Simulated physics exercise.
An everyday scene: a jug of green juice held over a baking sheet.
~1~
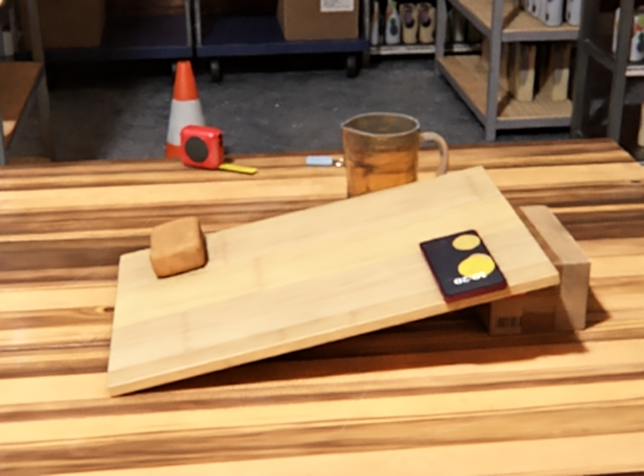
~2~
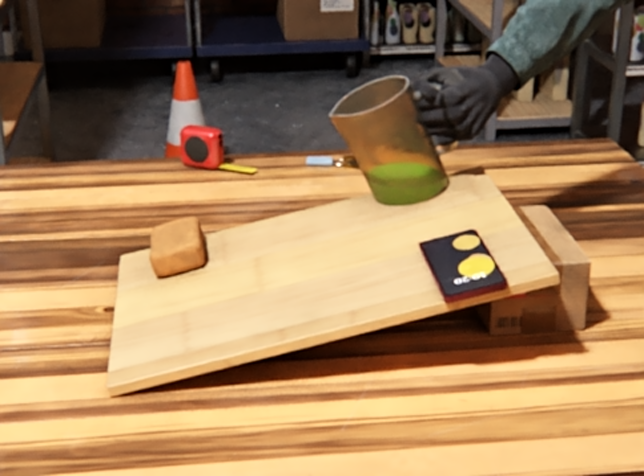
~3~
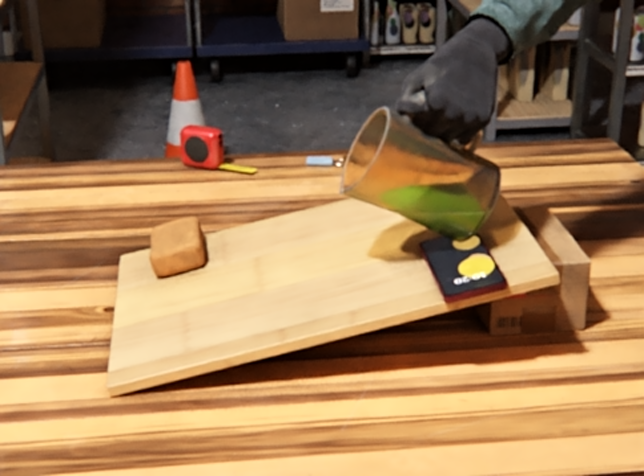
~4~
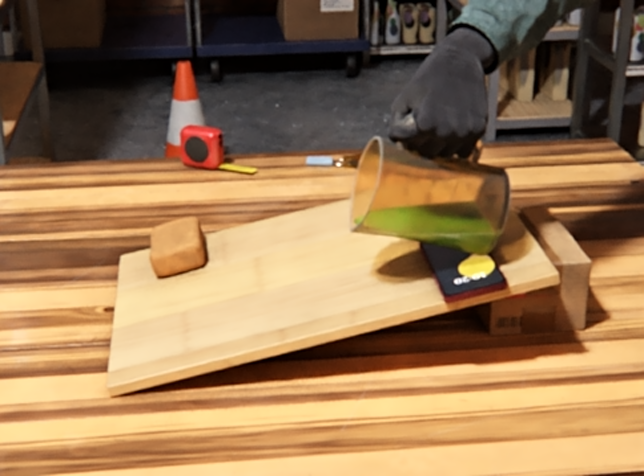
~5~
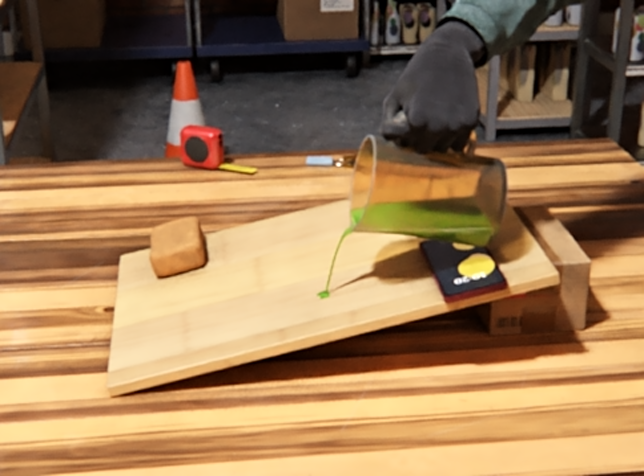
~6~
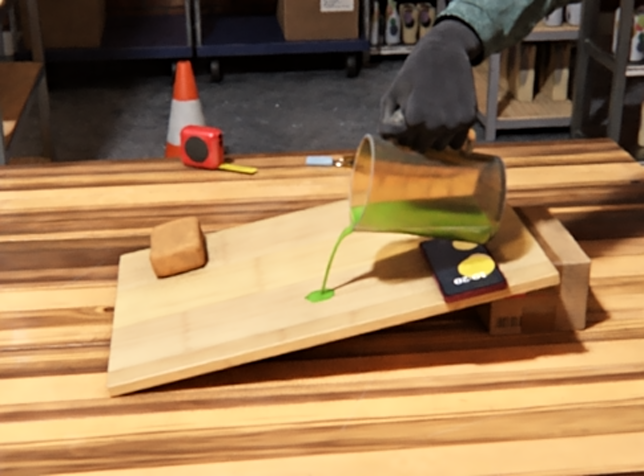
A gloved hand lifting a jug of green juice over a sloping board and tilting it left, pouring a thin stream onto the surface.
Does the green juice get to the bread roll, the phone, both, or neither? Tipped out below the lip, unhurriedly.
Bread roll: Not reached; phone: Not reached.
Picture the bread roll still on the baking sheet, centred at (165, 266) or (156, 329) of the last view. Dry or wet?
Try one: It stays clear. Try two: It gets hit.
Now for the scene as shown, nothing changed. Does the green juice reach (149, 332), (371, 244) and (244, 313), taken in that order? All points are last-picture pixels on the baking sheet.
Point one is caught by it, point two is never touched, point three is caught by it.
A moment on, it runs down to the left; the bread roll is untouched; the phone is untouched.
Further on, it runs down to the left and off the end; the bread roll is untouched; the phone is untouched.
When it is over, it runs down to the left and off the end; the bread roll is untouched; the phone is untouched.
